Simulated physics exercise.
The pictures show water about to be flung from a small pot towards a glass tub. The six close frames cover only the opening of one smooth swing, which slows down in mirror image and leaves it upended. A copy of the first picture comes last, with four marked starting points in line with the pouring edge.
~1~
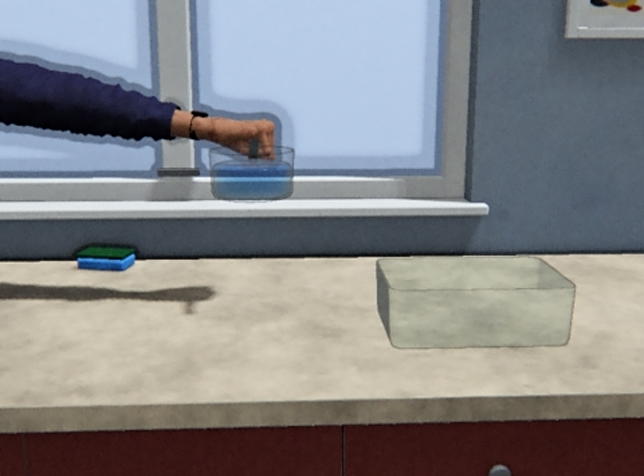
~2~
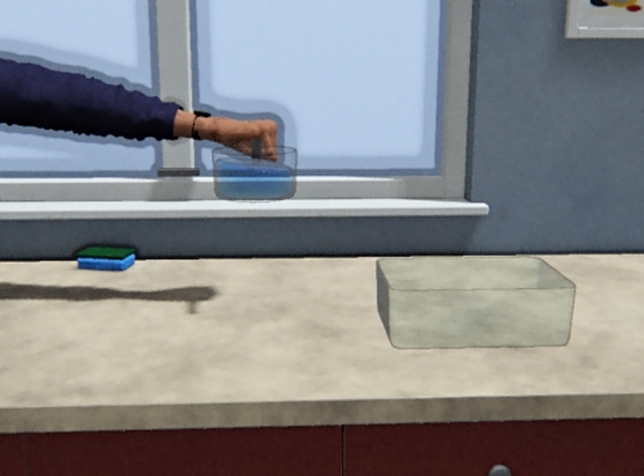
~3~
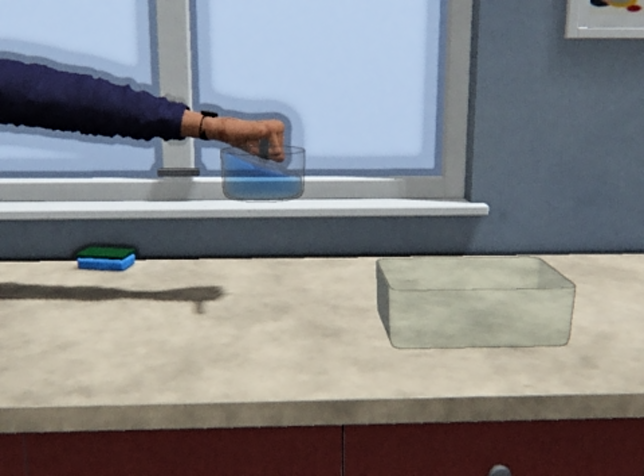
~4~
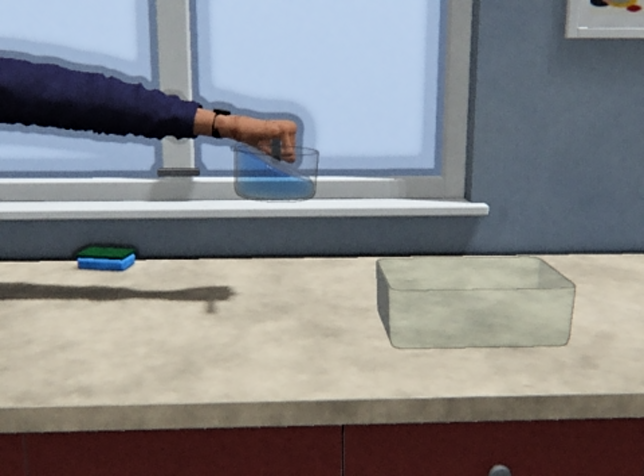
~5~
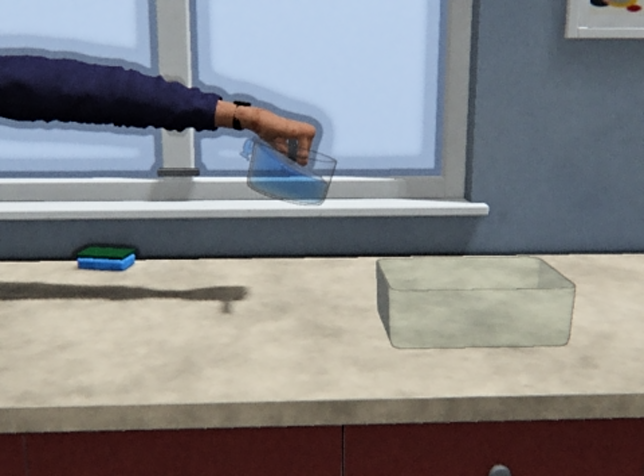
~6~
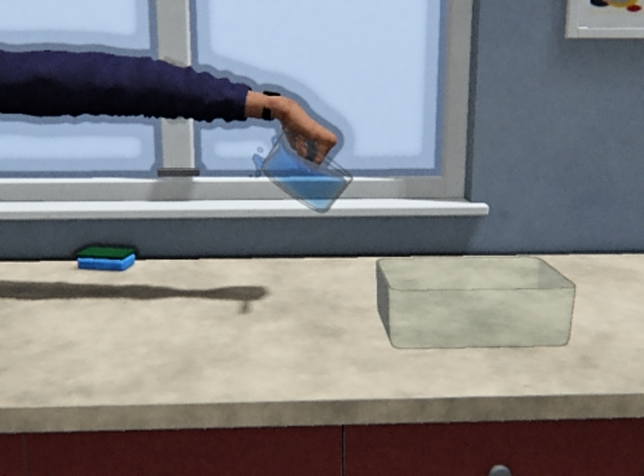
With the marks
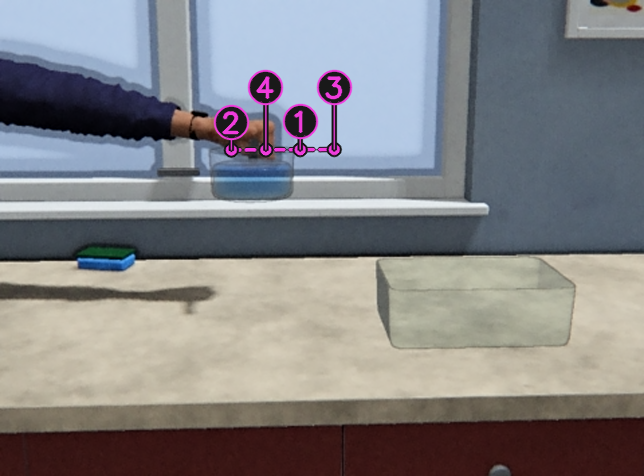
An arm in a dark sleeve held a small clear pot of blue water near a window, moved it slowly right, then tilted it, with some water slipping over its left side.
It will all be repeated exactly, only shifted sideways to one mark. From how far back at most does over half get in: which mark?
It is 4.
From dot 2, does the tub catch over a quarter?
Yes, clearly.
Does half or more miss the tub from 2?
Yes, it does.
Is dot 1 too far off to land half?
No.
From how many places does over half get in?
Three of them.
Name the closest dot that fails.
It is 2.
In magenta, 1 at (300, 149); 2 at (231, 150); 3 at (334, 149); 4 at (265, 149).
For dot 1, about 83 % lands in the tub, 5 % falls short and 11 % goes beside or beyond.
For dot 2, about 35 % lands in the tub, 61 % falls short and 4 % goes beside or beyond.
For dot 3, about 74 % lands in the tub, 5 % falls short and 20 % goes beside or beyond.
For dot 4, about 66 % lands in the tub, 24 % falls short and 11 % goes beside or beyond.
